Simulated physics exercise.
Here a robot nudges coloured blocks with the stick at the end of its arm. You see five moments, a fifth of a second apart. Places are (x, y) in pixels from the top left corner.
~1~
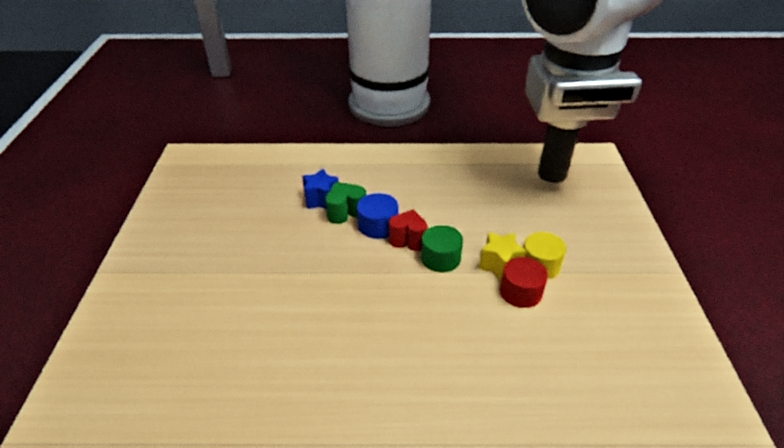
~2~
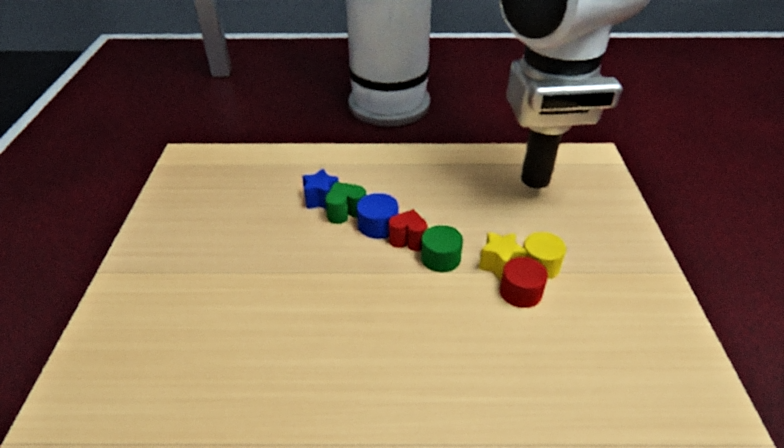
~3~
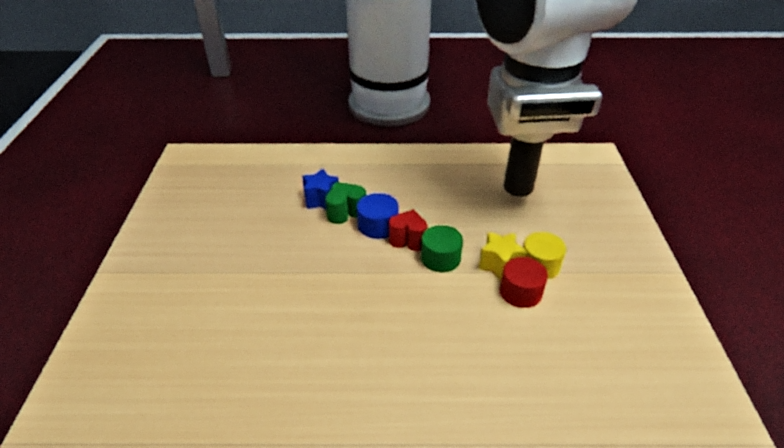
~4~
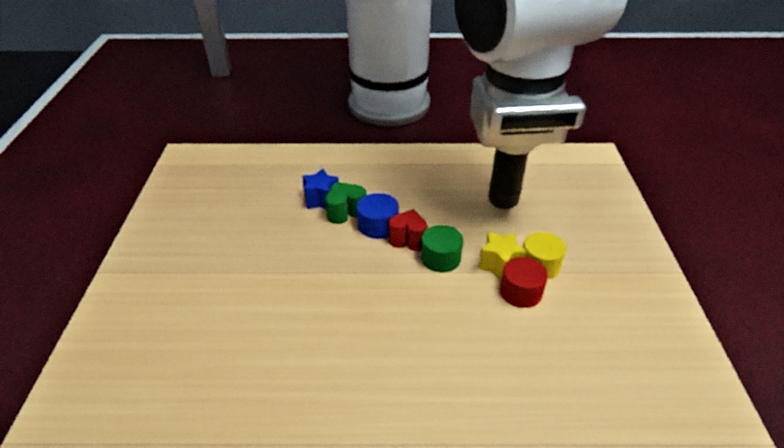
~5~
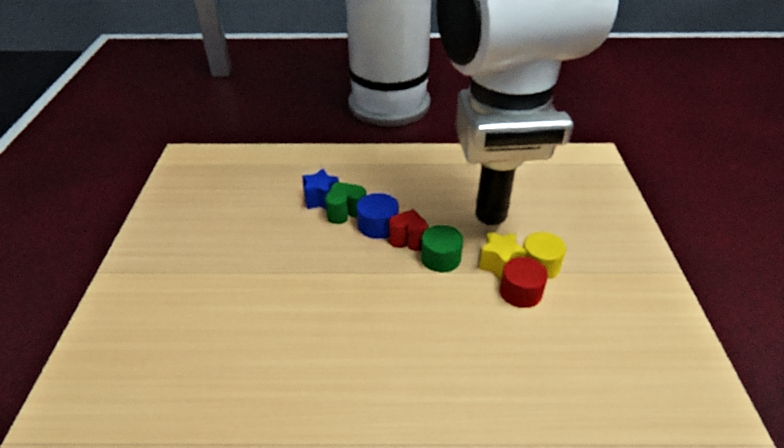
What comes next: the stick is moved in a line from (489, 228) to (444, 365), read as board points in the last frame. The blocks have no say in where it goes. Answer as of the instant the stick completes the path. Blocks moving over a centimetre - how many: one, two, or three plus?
The answer will be two.
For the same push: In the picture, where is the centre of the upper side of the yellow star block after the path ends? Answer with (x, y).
It should be at about (501, 297).
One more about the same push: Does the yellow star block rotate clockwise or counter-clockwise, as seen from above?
Overhead view: Anti-clockwise.
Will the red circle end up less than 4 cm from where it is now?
That would be a yes.
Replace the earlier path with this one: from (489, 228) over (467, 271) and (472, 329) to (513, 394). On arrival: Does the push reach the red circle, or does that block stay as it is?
It is moved off its spot.
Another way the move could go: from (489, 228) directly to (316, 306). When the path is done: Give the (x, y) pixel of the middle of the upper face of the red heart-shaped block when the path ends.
Just about (376, 230).
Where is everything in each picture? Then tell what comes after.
The first picture shows tip of the stick at (552, 175), middles of tops, green circle at (443, 238), yellow star block at (503, 244), red circle at (526, 272).
The second picture shows stick at (535, 181), nothing pushed.
The third picture shows stick at (518, 188), nothing pushed.
The fourth picture shows stick at (503, 200), nothing pushed.
The fifth picture shows stick at (491, 216), green circle at (443, 238), yellow star block at (503, 244), red circle at (526, 272).
On the path given first. One third of the way, stick at (478, 255); yellow star block at (498, 269), turned 30° anticlockwise; red circle at (536, 282).
Two thirds of the way, stick at (463, 300); yellow star block at (502, 296), turned 80° anticlockwise; red circle at (542, 287).
At the end, stick at (445, 353); green circle unmoved; yellow star block at (501, 297), turned 90° anticlockwise; red circle at (542, 287).
